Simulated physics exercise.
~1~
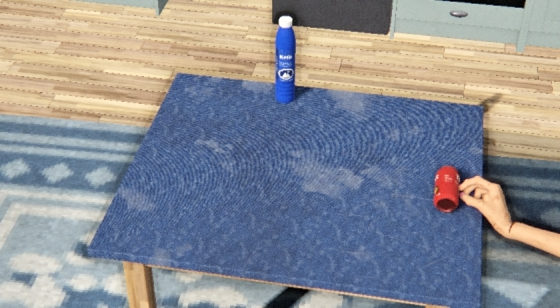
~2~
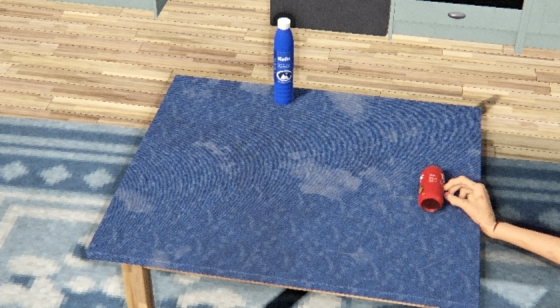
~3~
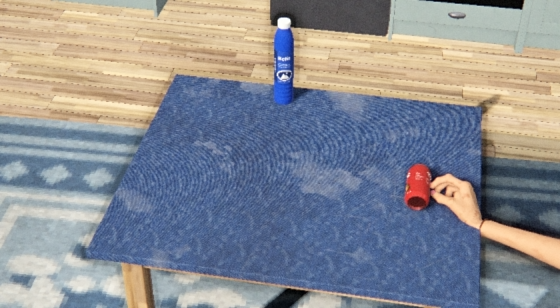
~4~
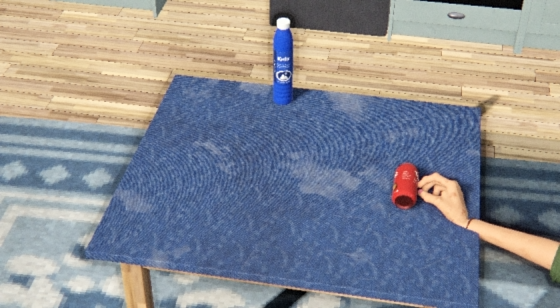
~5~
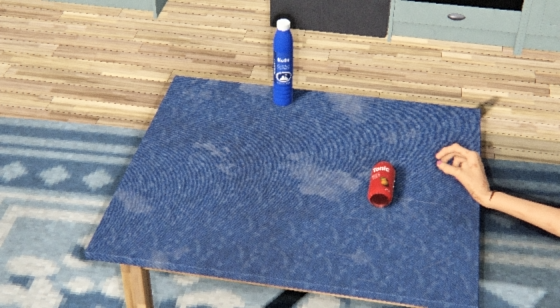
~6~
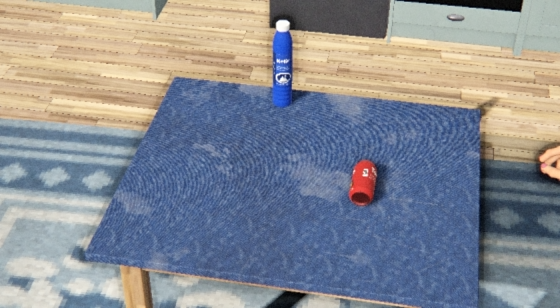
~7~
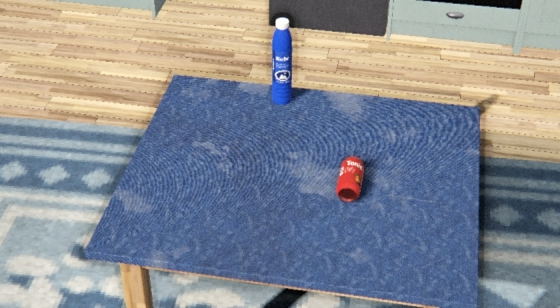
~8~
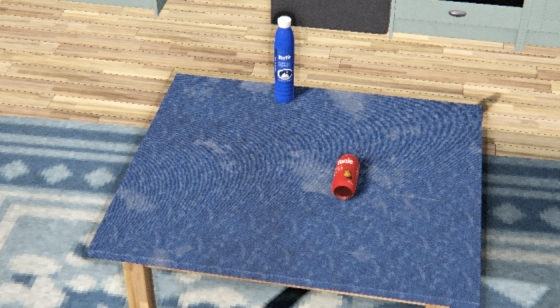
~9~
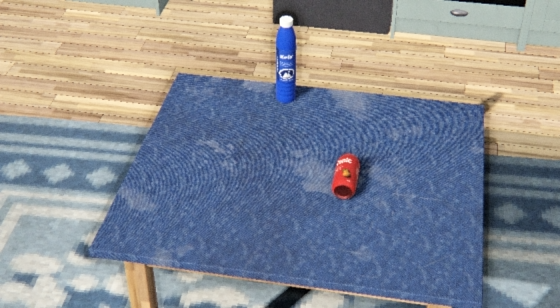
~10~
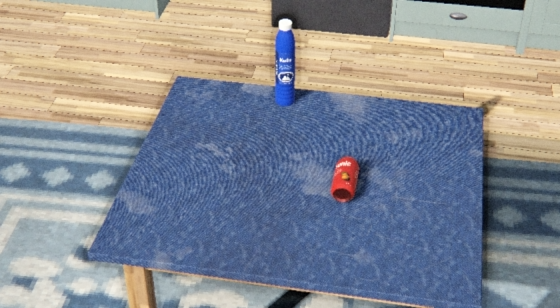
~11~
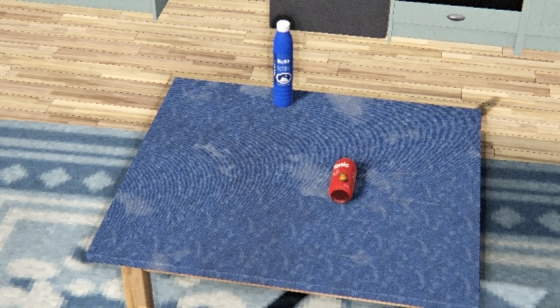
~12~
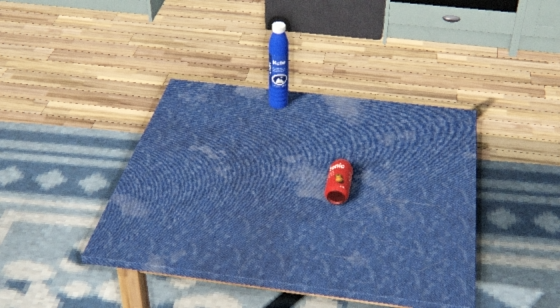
A hand pushing a red can leftward across a blue-topped table, then withdrawing as it slides on and stops near a blue bottle.
